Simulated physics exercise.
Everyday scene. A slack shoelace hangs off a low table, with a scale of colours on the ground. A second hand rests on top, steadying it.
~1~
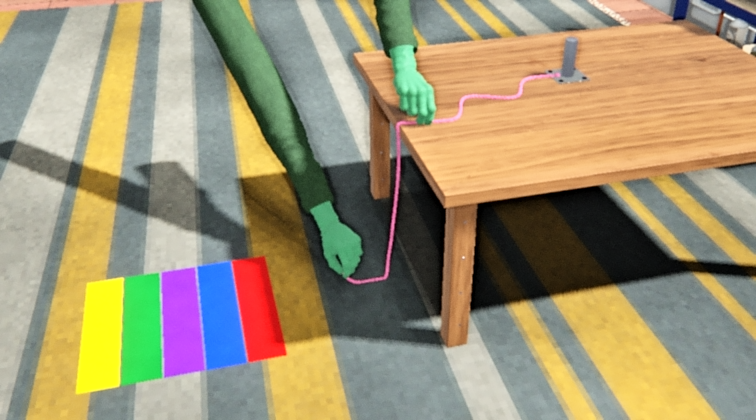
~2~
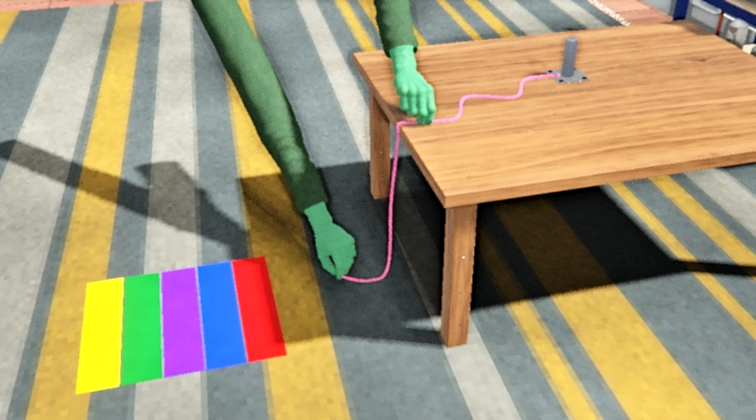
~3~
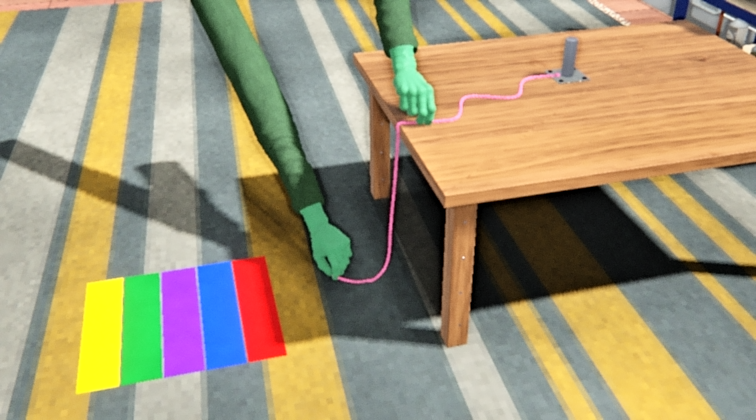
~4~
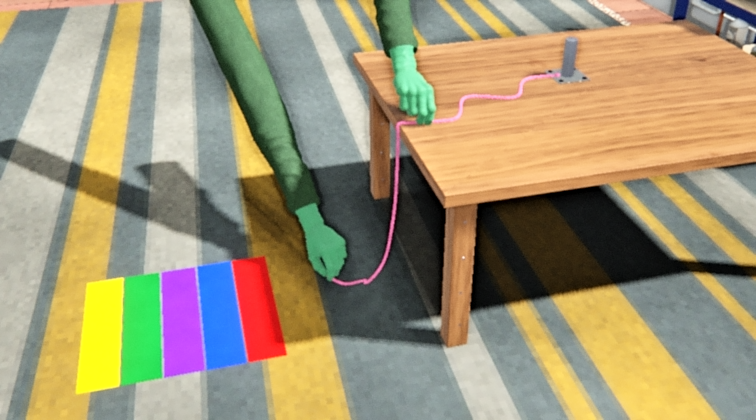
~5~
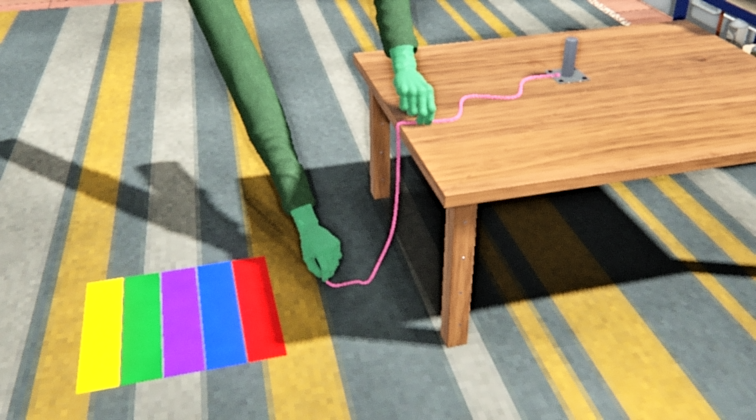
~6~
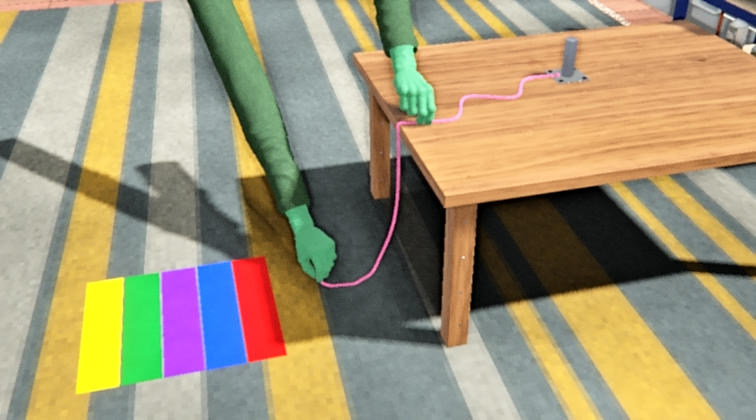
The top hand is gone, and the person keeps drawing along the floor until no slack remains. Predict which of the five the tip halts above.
I expect it over the purple strip.
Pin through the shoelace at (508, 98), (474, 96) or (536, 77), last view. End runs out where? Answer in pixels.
Going through the tries, I'd expect close to (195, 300), (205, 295) and lastly (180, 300).
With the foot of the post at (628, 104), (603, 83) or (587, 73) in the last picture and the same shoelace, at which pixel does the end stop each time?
Try by try, about (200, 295), (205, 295) and (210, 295).
Soon after, end near (255, 288); over red.
After that, end near (205, 296); over blue.
At the stop, end near (175, 301); over purple. The purple one.
